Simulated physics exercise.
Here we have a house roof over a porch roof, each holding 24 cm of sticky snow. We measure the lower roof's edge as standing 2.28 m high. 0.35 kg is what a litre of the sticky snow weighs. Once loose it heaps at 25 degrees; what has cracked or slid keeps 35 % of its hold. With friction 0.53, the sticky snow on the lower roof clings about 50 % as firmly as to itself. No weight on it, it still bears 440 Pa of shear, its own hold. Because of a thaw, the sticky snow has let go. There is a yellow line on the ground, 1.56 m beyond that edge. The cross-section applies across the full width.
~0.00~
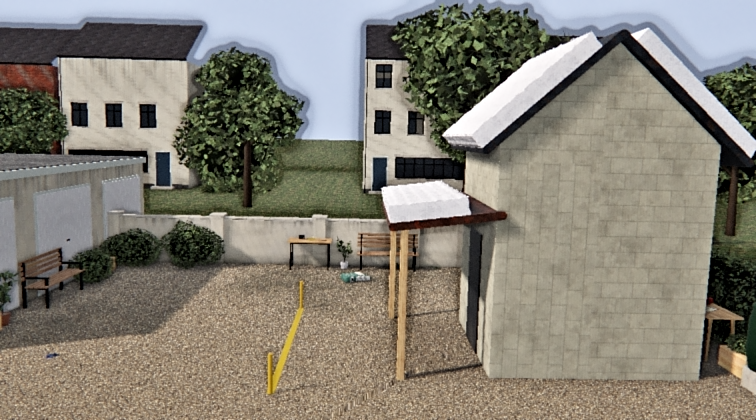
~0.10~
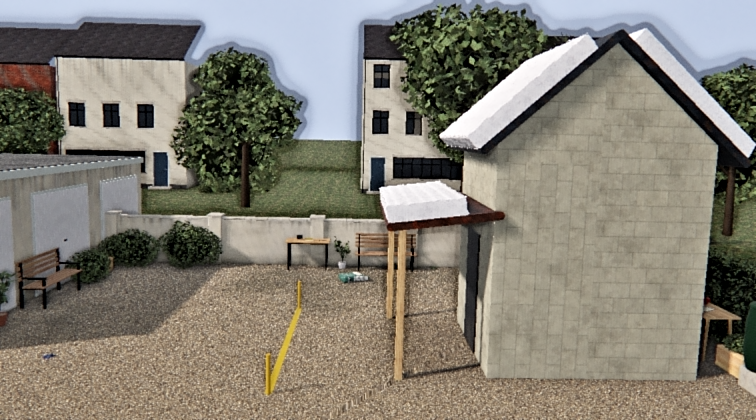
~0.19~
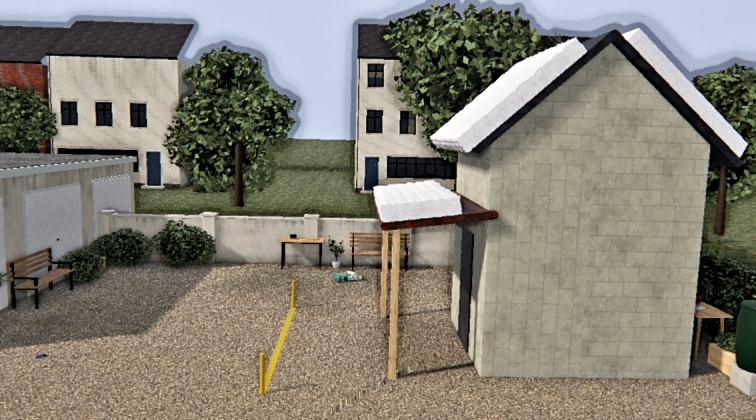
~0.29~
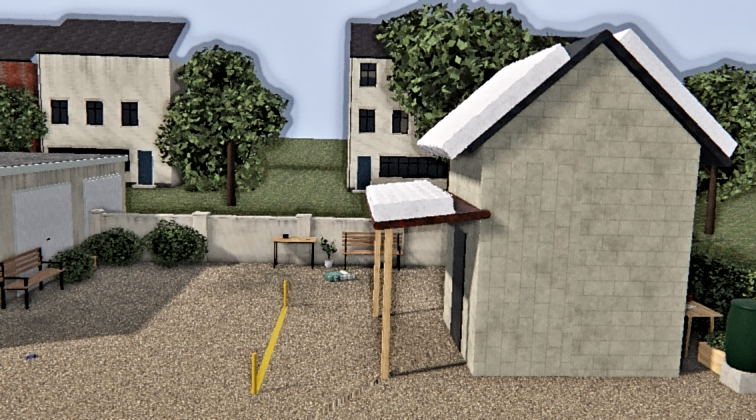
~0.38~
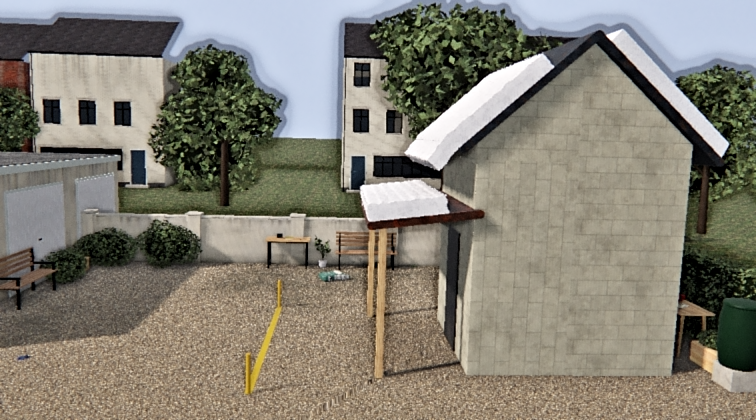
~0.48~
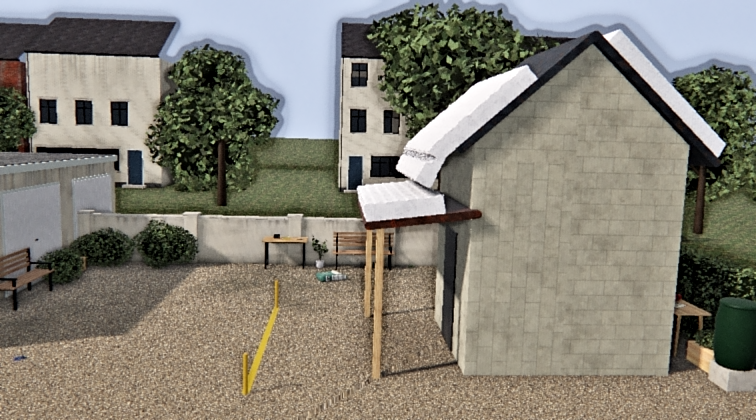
The footage shows a pale block house with snow on its main roof and lower porch roof; as the view drifts slightly right, the upper left layer slides down past the roof's edge, then cracks and bends above the porch.
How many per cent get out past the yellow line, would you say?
I would say 35 percent.
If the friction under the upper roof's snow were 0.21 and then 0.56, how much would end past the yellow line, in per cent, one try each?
Respectively 30 percent and 8 percent.
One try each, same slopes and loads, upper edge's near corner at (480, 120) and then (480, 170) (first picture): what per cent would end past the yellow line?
In that order: 45 %, 16 %.
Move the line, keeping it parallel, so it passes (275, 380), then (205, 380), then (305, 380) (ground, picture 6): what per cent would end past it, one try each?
In order, some 45, 20 and 55 percent would end past it.
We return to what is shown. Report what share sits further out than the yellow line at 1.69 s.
Roughly 25 per cent.
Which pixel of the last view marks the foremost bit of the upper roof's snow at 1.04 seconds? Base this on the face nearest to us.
You'll find it close to (319, 229).
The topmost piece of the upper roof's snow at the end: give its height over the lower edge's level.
The snow's top stands about 0.4 m above the lower edge.
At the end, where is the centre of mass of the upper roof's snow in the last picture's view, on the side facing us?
I'd put it at around pixel (269, 330).
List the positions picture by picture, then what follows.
The first frame shows foremost bit of the sticky snow at (481, 147).
The second frame shows foremost bit of the sticky snow at (477, 148), its middle shifted 2.8 cm, 1 % of it past the upper edge, in one piece.
The third frame shows foremost bit of the sticky snow at (467, 130), its middle shifted 11 cm, 5 % of it past the upper edge, in one piece.
The fourth frame shows foremost bit of the sticky snow at (452, 142), its middle shifted 24 cm, 12 % of it past the upper edge, in one piece.
The fifth frame shows foremost bit of the sticky snow at (436, 154), its middle shifted 43 cm, 21 % of it past the upper edge, cracking.
The sixth frame shows foremost bit of the sticky snow at (423, 166), its middle shifted 68 cm, 33 % of it past the upper edge, cracking.
After 1.04 s, none is below the lower edge and 0 % is past the line.
After 1.69 s, 59 % is below the lower edge and 26 % is past the line.
After 2.35 s, 64 % is below the lower edge and 35 % is past the line.
After 3.00 s, 64 % is below the lower edge and 35 % is past the line.
After 3.10 s, 64 % is below the lower edge and 35 % is past the line.
